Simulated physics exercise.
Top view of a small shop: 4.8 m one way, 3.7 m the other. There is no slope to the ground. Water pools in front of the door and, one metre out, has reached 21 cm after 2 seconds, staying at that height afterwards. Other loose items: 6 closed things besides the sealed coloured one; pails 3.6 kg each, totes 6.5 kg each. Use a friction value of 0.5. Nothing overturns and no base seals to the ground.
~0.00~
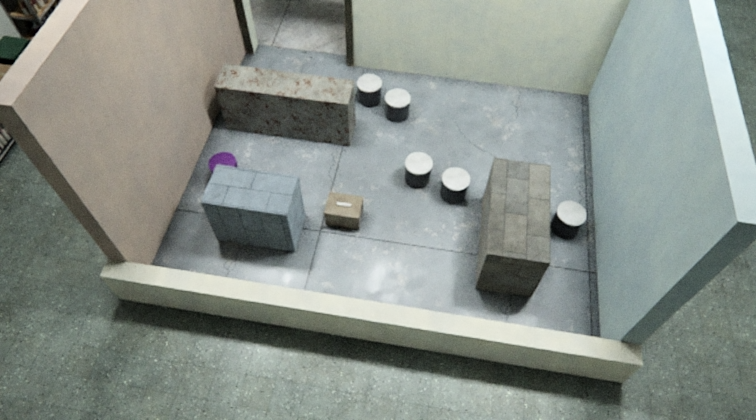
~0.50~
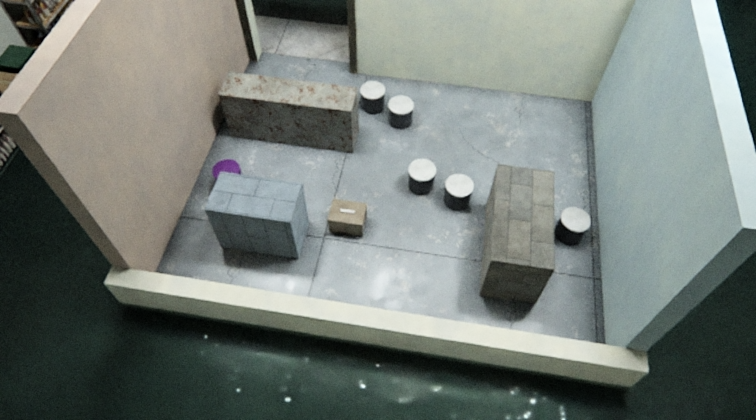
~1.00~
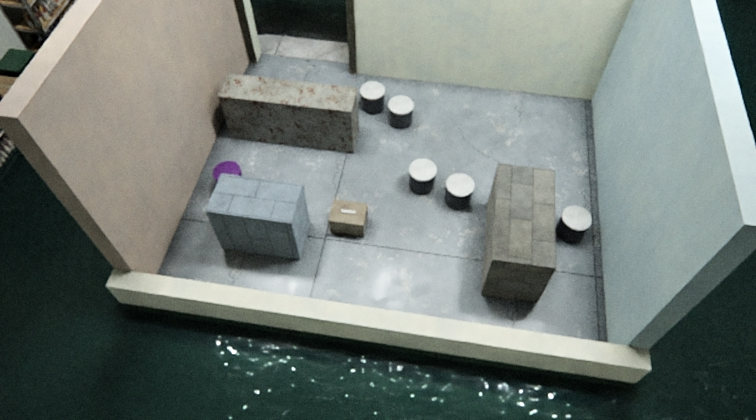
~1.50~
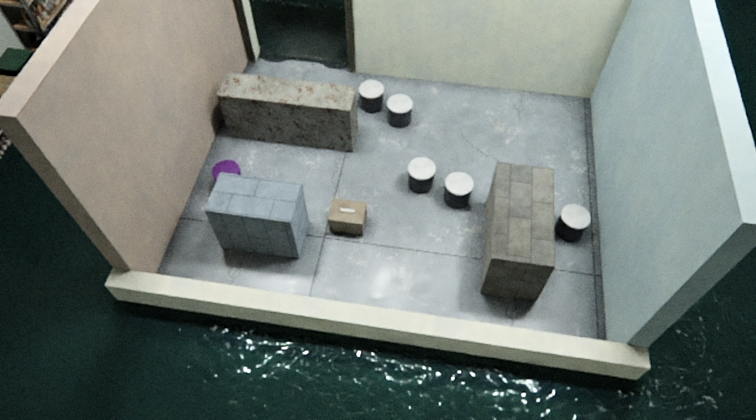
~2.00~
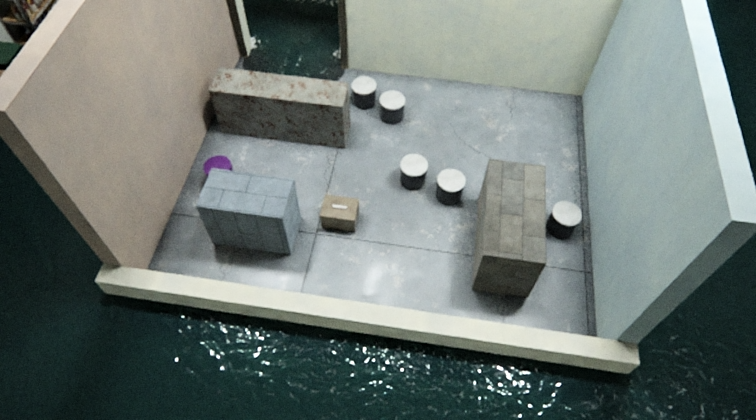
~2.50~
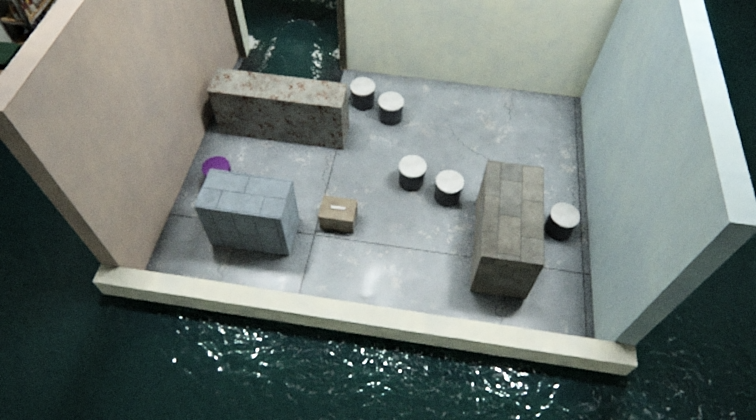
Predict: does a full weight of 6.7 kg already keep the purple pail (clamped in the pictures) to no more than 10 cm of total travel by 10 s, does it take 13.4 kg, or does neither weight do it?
6.7 kg already does.
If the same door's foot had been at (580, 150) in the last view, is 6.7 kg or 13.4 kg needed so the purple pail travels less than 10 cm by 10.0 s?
Answer: Only the upper mass works.
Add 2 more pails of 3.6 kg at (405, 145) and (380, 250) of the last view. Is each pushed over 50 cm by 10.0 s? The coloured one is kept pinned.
Note, in sequence: Exceeded, not exceeded.
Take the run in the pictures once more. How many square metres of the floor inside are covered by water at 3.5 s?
Somewhere about 3.5 m2, give or take.
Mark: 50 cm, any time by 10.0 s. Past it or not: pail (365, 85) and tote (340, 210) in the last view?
First above the mark, second within the mark.
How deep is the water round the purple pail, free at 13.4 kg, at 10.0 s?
Depth: Approx. 3 cm.
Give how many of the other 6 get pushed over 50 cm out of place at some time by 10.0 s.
I make it 4.
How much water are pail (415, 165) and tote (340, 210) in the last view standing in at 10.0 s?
I'd put it at 4 cm and 3 cm respectively.
After 3.5 s the purple pail would be 0 cm from its start with 6.7 kg and 0 cm from its start with 13.4 kg; 1 cm of water round it then.
After 4.5 s the purple pail would be 0 cm from its start with 6.7 kg and 0 cm from its start with 13.4 kg; 3 cm of water round it then.
After 7.0 s the purple pail would be 0 cm from its start with 6.7 kg and 0 cm from its start with 13.4 kg; 3 cm of water round it then.
After 10.0 s the purple pail would be 0 cm from its start with 6.7 kg and 0 cm from its start with 13.4 kg; 3 cm of water round it then.
